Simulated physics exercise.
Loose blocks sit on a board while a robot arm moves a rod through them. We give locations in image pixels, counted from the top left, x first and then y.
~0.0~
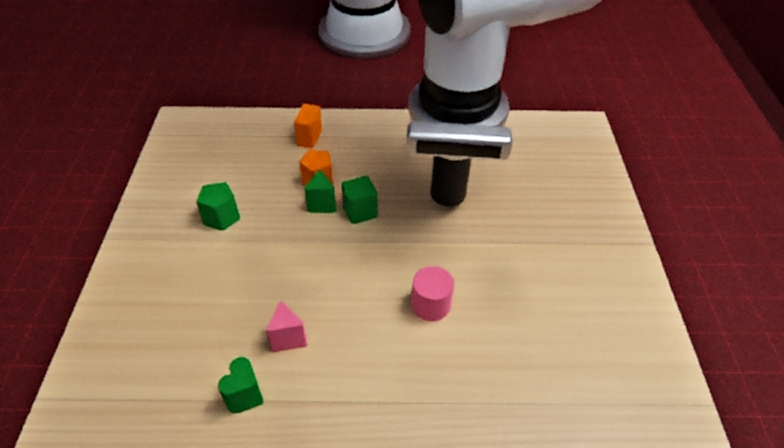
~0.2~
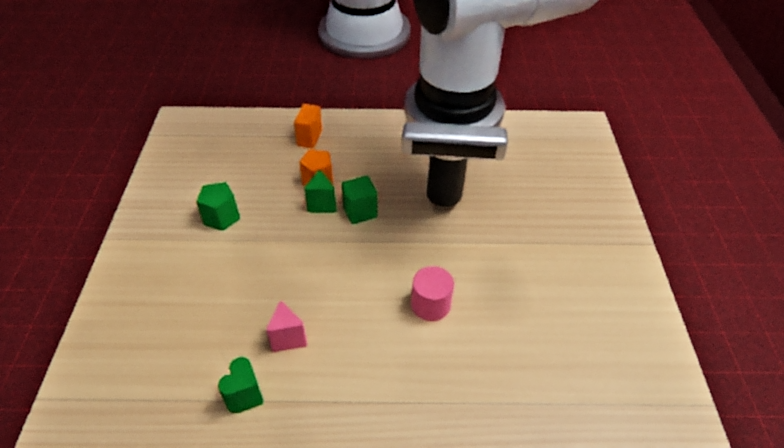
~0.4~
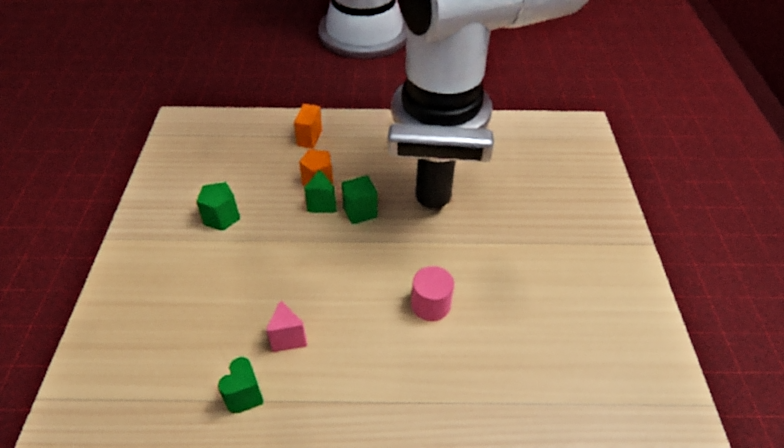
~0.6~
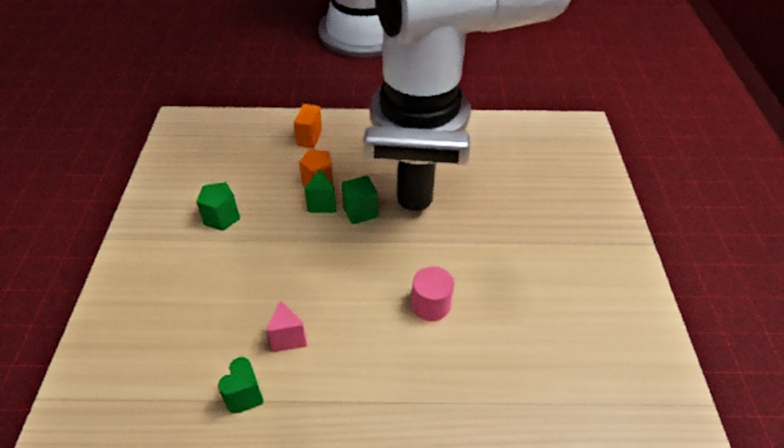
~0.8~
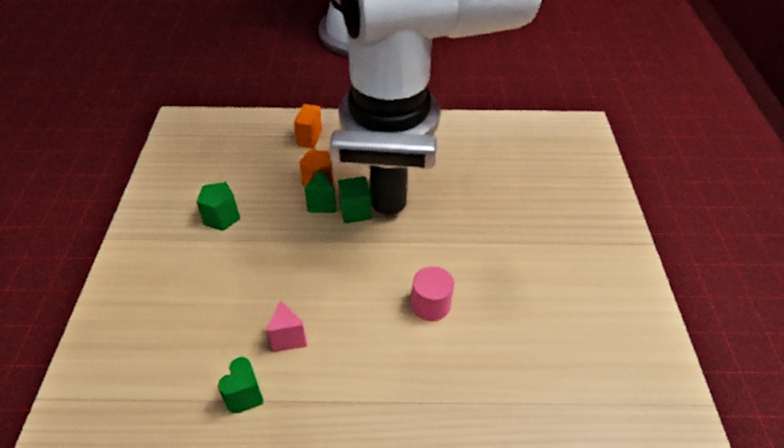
On a wooden board, a robot arm moves its rod left and slightly nudges a green block.
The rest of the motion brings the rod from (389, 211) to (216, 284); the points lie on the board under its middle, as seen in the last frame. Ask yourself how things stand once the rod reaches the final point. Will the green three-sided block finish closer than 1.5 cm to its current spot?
In short: No.
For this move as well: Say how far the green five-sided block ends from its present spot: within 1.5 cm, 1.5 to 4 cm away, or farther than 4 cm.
It ends within 1.5 cm of its spot.
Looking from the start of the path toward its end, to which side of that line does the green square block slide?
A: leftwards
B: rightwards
Answer: B.
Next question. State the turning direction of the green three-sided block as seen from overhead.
It twists clockwise.
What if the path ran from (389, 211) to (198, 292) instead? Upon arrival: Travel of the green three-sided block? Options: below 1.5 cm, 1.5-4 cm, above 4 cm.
Once the path ends, it will sit 1.5 to 4 cm from where it is now.
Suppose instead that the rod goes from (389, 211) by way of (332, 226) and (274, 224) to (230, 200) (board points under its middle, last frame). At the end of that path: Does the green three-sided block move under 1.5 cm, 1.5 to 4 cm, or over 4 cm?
It gets moved over 4 cm.
What follows on the original path. One third of the way, rod (334, 223); green three-sided block (298, 178), turned 80° clockwise; green square block (302, 197), turned 60° clockwise.
Two thirds of the way, rod (275, 248); green three-sided block (296, 177), turned 90° clockwise; green square block (295, 197), turned 75° clockwise.
At the end, rod (213, 274); green five-sided block still; orange five-sided block still; green three-sided block (296, 177), turned 90° clockwise; green square block (295, 197), turned 75° clockwise.
